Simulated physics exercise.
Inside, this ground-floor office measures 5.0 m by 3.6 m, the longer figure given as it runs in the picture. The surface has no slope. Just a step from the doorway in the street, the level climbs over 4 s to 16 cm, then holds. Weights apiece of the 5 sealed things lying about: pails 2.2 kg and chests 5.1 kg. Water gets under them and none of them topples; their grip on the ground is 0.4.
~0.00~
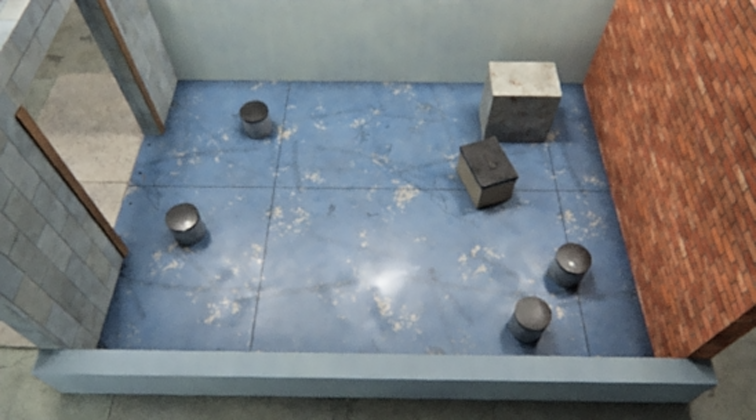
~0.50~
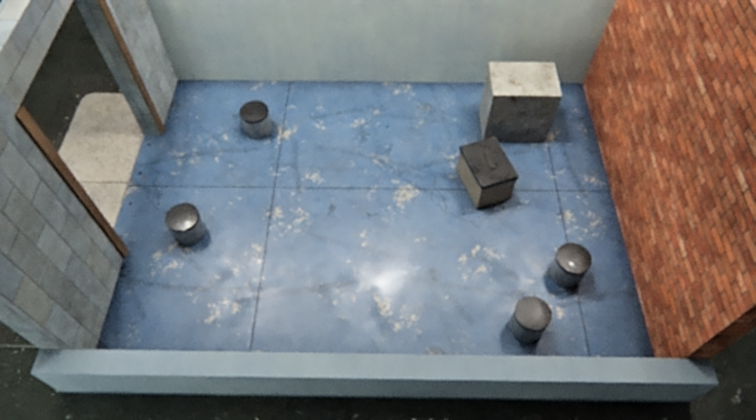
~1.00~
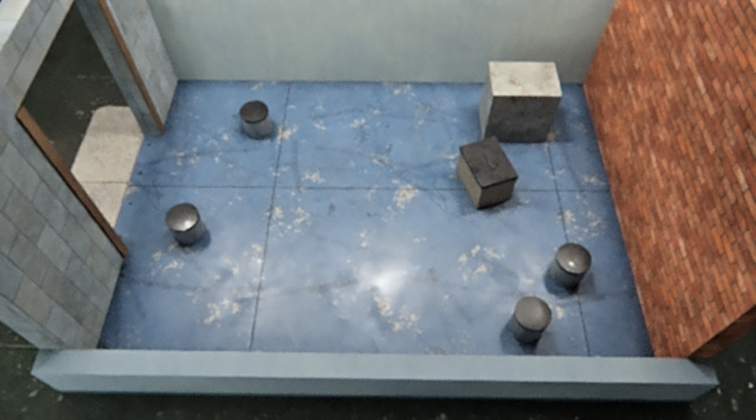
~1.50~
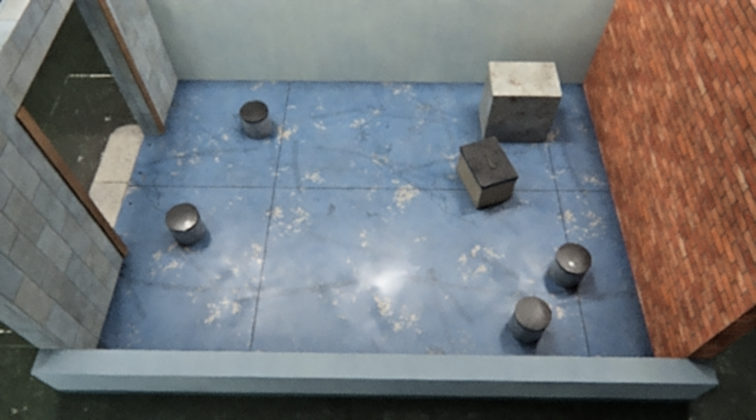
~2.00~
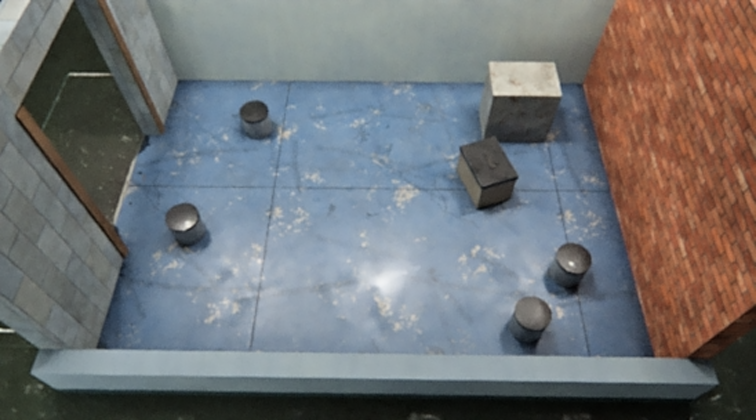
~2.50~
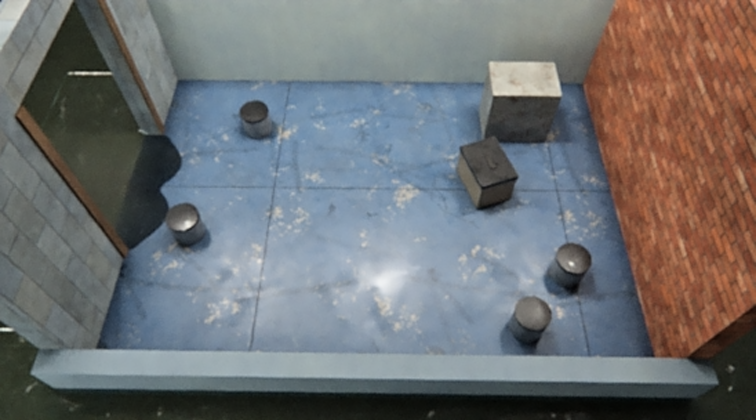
A ground-floor office with a worn blue floor, a grey tiled wall with a doorway on the left and a red brick wall on the right, is seen from above by a still camera. Two dark pails stand at left, two at lower right, and a pale chest and a darker one sit at upper right. Dark water spreads over the pale ground outside, then enters through the doorway, while everything inside stays put.
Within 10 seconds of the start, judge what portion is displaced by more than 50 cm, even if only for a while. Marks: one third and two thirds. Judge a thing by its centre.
The count is two thirds or higher.
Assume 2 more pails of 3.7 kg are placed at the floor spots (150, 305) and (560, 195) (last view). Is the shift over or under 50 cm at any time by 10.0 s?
Inside the limit, then inside the limit.
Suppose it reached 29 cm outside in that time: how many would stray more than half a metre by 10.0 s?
The answer would then be 5.
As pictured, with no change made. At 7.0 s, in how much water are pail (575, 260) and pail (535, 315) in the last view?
Depth approx. 2 cm / 2 cm.
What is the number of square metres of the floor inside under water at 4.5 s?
Roughly 5.0 m2 of it is wet.
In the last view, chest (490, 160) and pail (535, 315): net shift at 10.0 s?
100 cm, 100 cm.
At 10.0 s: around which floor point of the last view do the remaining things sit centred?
Close to (547, 241).
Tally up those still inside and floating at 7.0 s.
2.
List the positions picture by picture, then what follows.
The first frame shows a pail at (533, 313), on the bottom; a pail at (182, 216), on the bottom; water covers 0.0 m2; 0 of 5 have shifted.
The second frame shows a pail at (533, 313), on the bottom; a pail at (182, 216) rests on the ground; 0.0 m2 under water; 0 of 5 have shifted.
The third frame shows a pail at (533, 313) rests on the ground; a pail at (182, 216) rests on the ground; water covers 0.0 m2; 0 of 5 have shifted.
The fourth frame shows a pail at (533, 313), on the bottom; a pail at (182, 216) rests on the ground; water covers 0.0 m2; 0 of 5 have shifted.
The fifth frame shows a pail at (533, 313), on the bottom; a pail at (182, 216) rests on the ground; 0.0 m2 under water; 0 of 5 have shifted.
The sixth frame shows a pail at (533, 313), on the bottom; a pail at (182, 216) rests on the ground; water covers 0.3 m2; 0 of 5 have shifted.
After 3.5 s 0 of 5 are over 50 cm from their spots; 0 afloat.
After 4.5 s 1 of 5 are over 50 cm from their spots; 0 afloat.
After 7.0 s 3 of 5 are over 50 cm from their spots; 2 afloat.
After 10.0 s 4 of 5 are over 50 cm from their spots, and 5 have been at some point; 5 afloat.
